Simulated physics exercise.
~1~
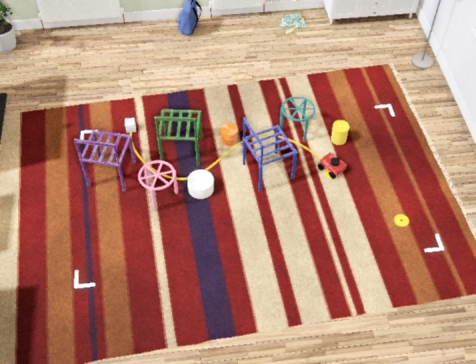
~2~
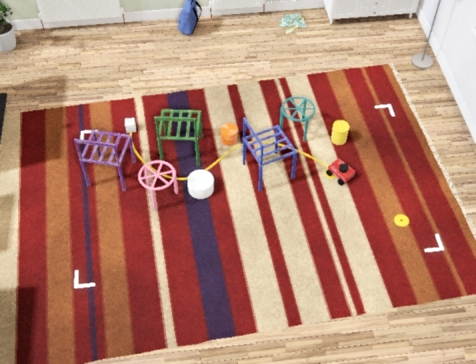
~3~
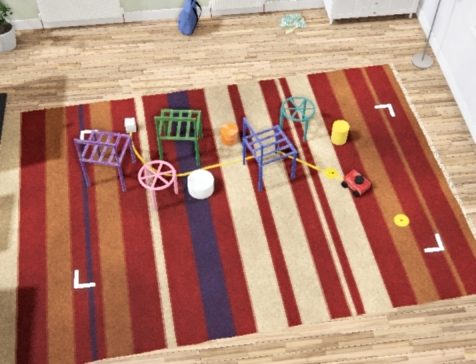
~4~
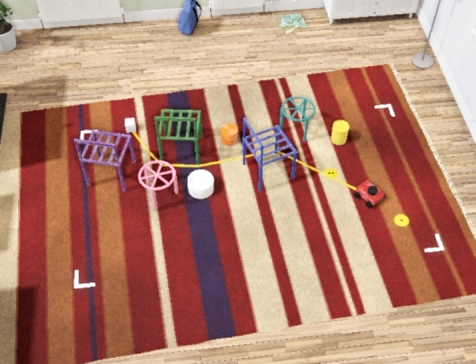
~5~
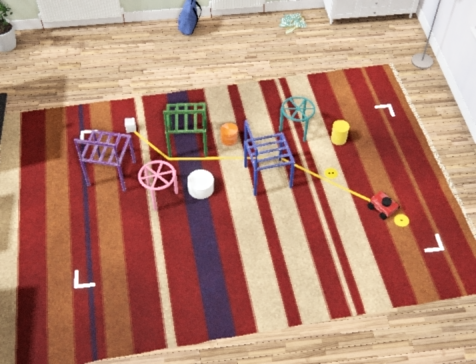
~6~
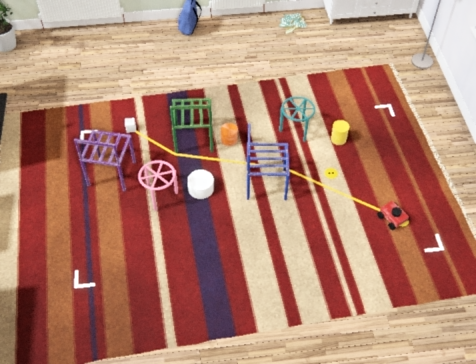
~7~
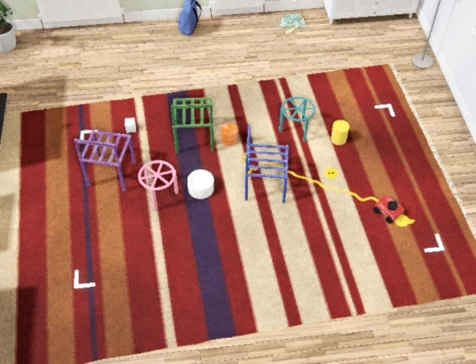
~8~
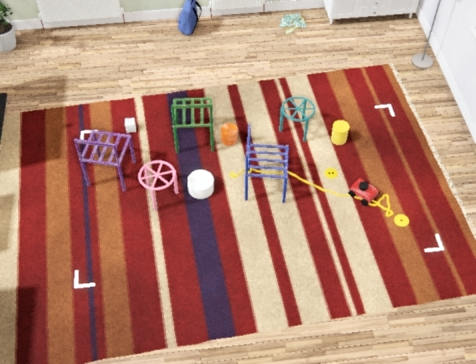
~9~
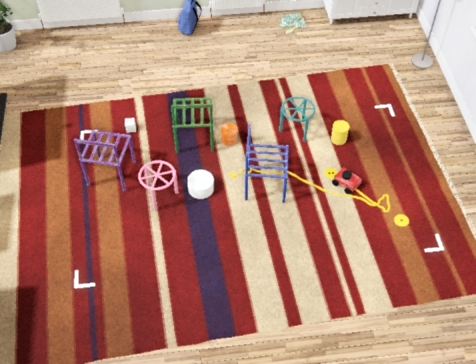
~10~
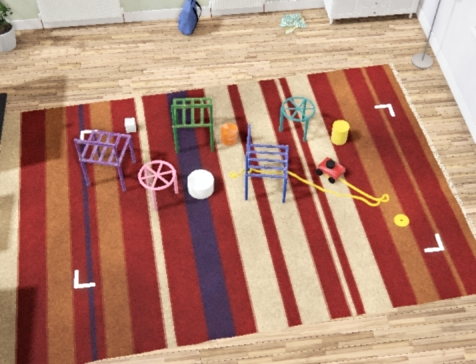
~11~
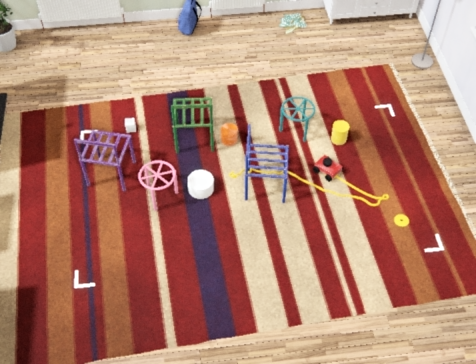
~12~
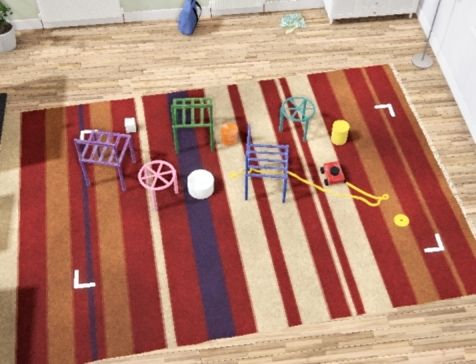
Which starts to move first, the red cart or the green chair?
The red cart starts to move first. The green chair shifts only later, once the cart has driven well down and to the right and the lead has drawn tighter.
